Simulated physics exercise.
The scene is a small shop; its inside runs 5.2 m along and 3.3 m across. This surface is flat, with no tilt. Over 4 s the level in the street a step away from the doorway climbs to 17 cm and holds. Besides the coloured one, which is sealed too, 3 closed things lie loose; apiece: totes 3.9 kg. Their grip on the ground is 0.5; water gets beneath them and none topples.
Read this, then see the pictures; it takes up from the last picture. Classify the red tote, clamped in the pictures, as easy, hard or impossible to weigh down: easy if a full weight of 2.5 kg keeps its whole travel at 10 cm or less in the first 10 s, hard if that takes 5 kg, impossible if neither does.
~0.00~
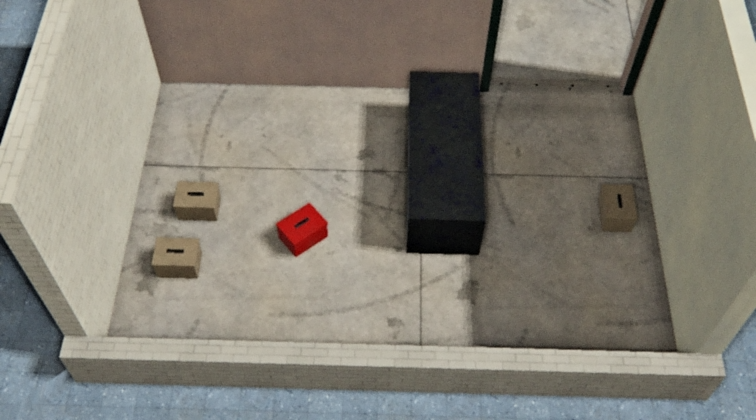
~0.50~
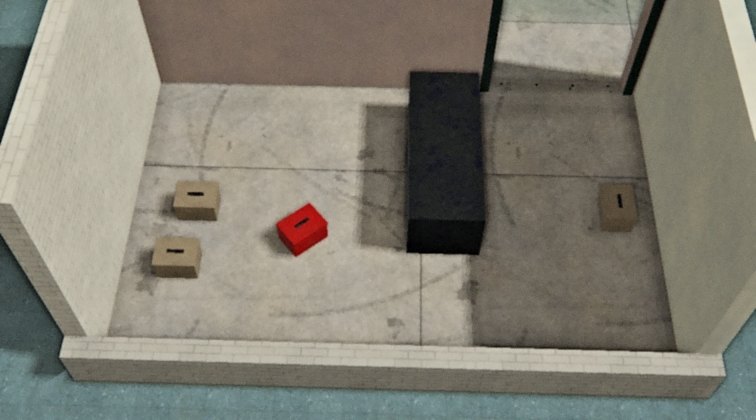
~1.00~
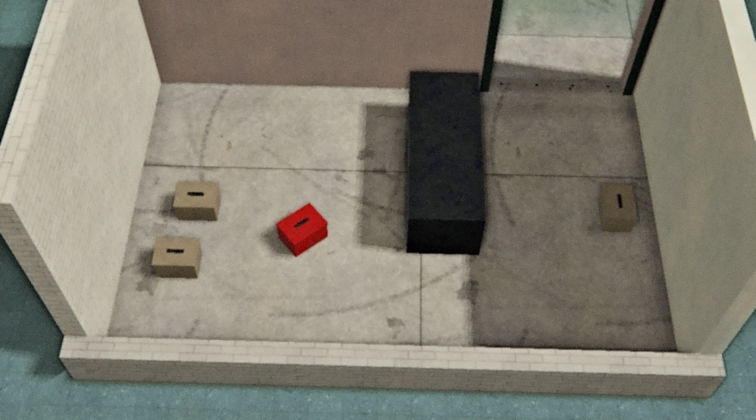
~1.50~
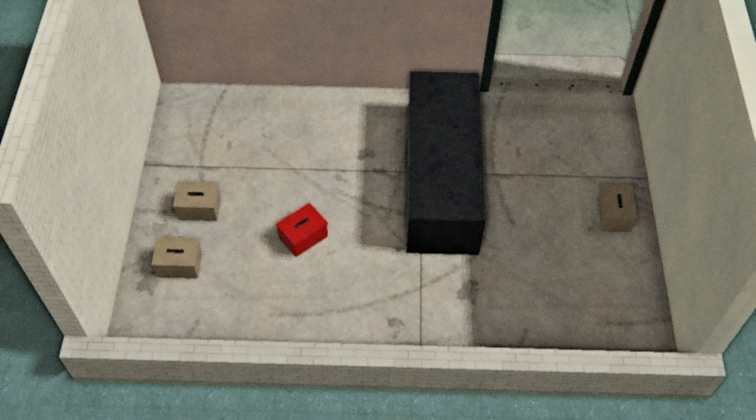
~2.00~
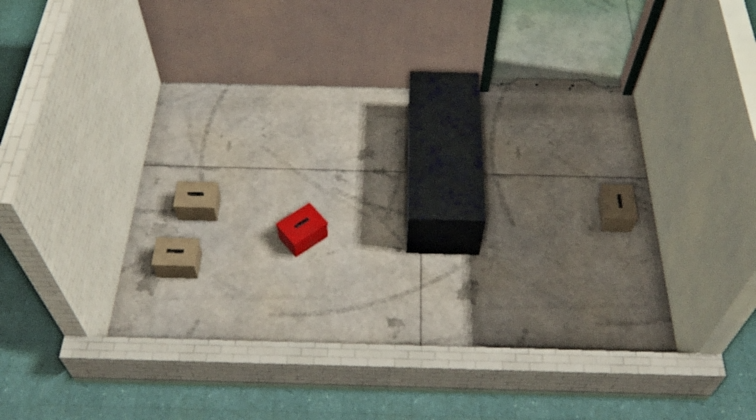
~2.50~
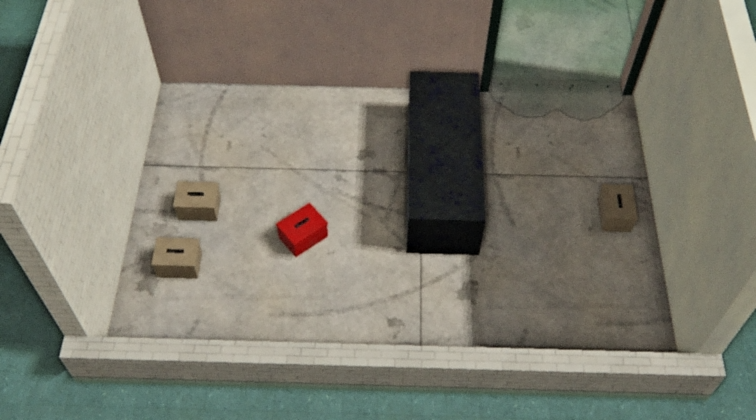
Impossible.
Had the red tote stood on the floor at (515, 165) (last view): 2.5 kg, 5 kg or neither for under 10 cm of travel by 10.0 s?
Note: None OK.
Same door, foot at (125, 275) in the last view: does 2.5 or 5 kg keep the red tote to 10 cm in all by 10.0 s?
Both masses fail.
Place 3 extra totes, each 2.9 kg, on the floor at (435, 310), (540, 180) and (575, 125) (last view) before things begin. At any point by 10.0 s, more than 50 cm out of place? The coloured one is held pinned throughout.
Answer by position: Outside the range; outside the range; outside the range.
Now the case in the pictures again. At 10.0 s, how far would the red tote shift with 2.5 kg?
Close to 80 centimetres.
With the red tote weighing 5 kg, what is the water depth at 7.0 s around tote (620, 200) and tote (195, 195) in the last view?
First about 16 cm, second about 0 cm.
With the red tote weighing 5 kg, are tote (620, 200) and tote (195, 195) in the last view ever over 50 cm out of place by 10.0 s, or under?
So that's further for the first and not as far for the second.
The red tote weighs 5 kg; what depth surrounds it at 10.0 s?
Around 3 cm.
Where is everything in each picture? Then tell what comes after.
The red tote at (302, 223) rests on the ground; 0.0 m2 under water; 0 of 4 have shifted, in the first frame.
The red tote at (302, 223), on the bottom; water covers 0.0 m2; 0 of 4 have shifted, in the second frame.
The red tote at (302, 223) rests on the ground; 0.0 m2 under water; 0 of 4 have shifted, in the third frame.
The red tote at (302, 223), on the bottom; water covers 0.0 m2; 0 of 4 have shifted, in the fourth frame.
The red tote at (302, 223), on the bottom; 0.0 m2 under water; 0 of 4 have shifted, in the fifth frame.
The red tote at (302, 223), on the bottom; water covers 0.4 m2; 0 of 4 have shifted, in the sixth frame.
After 3.5 s the red tote would be 0 cm from its start with 2.5 kg and 0 cm from its start with 5 kg; 0 cm of water round it then.
After 4.5 s the red tote would be 0 cm from its start with 2.5 kg and 0 cm from its start with 5 kg; 0 cm of water round it then.
After 7.0 s the red tote would be 0 cm from its start with 2.5 kg and 0 cm from its start with 5 kg; 0 cm of water round it then.
After 10.0 s the red tote would be 82 cm from its start with 2.5 kg and 27 cm from its start with 5 kg; 3 cm of water round it then.
